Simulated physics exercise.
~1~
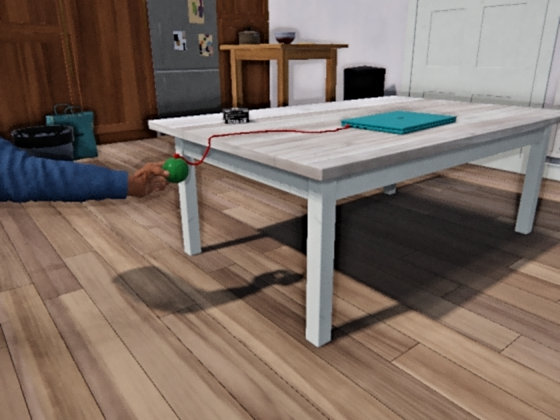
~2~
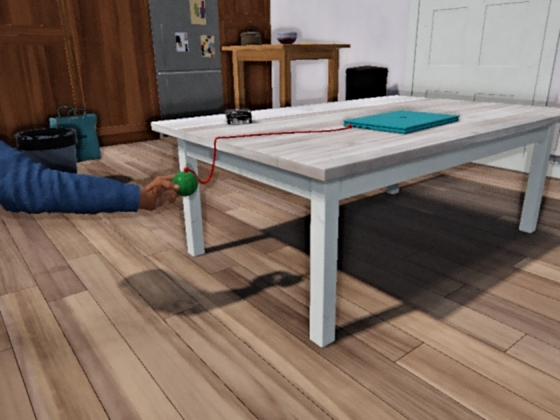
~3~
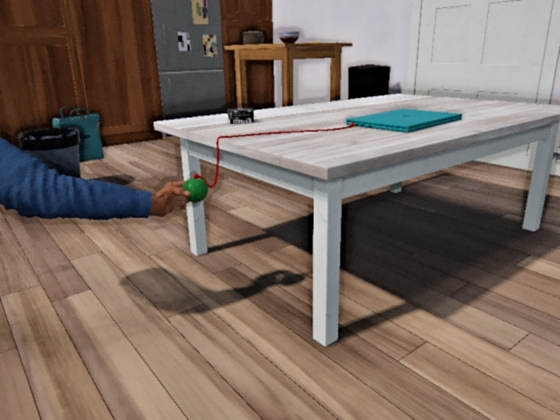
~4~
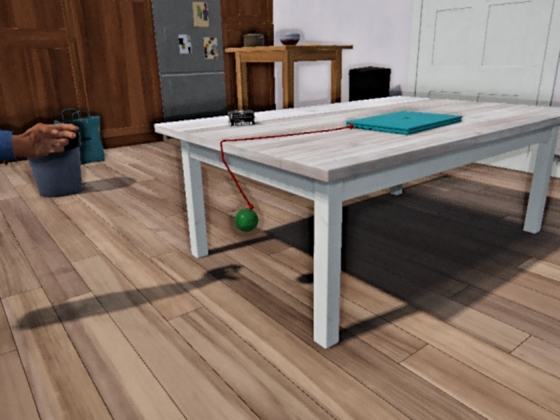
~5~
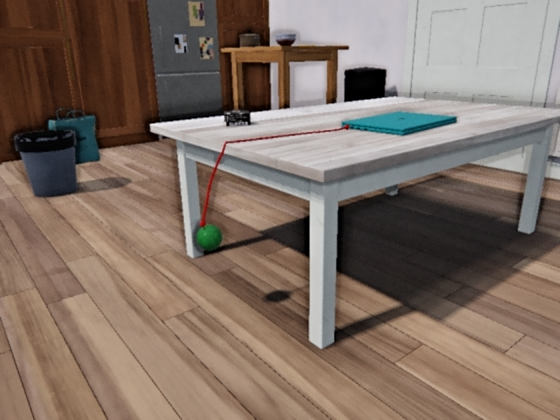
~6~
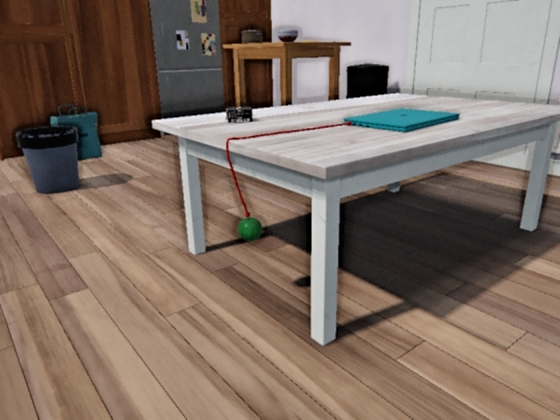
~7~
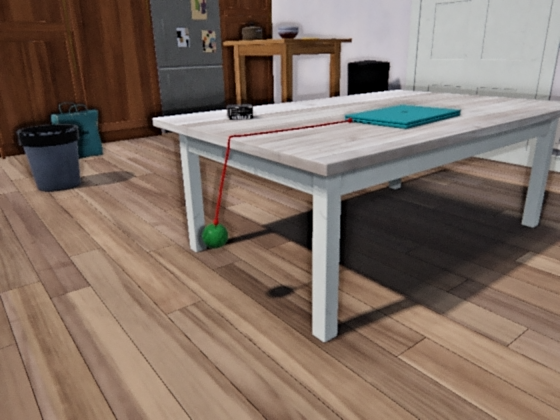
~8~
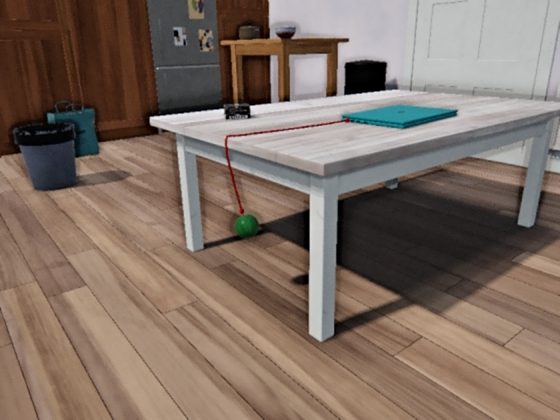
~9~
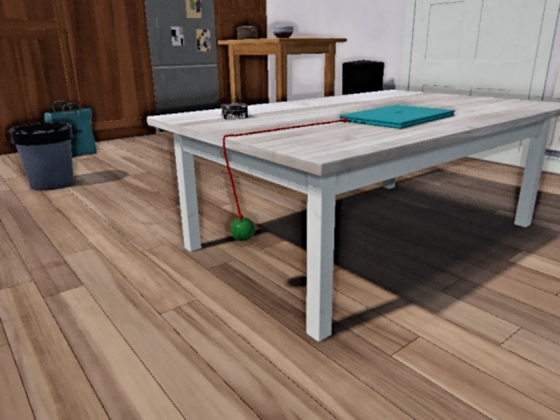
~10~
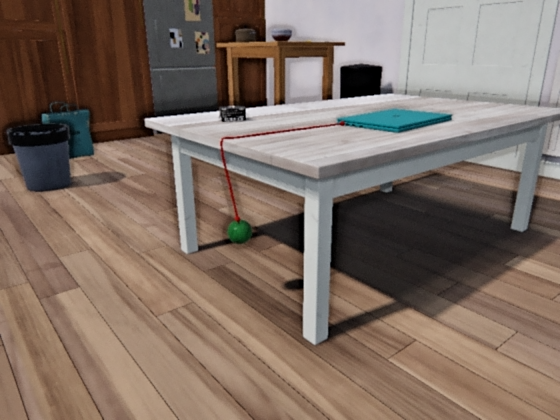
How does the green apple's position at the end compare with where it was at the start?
At the start the green apple is held in a hand near the table's left corner, just below tabletop height. By the end it hangs lower and further right on its red cord, just above the floor.
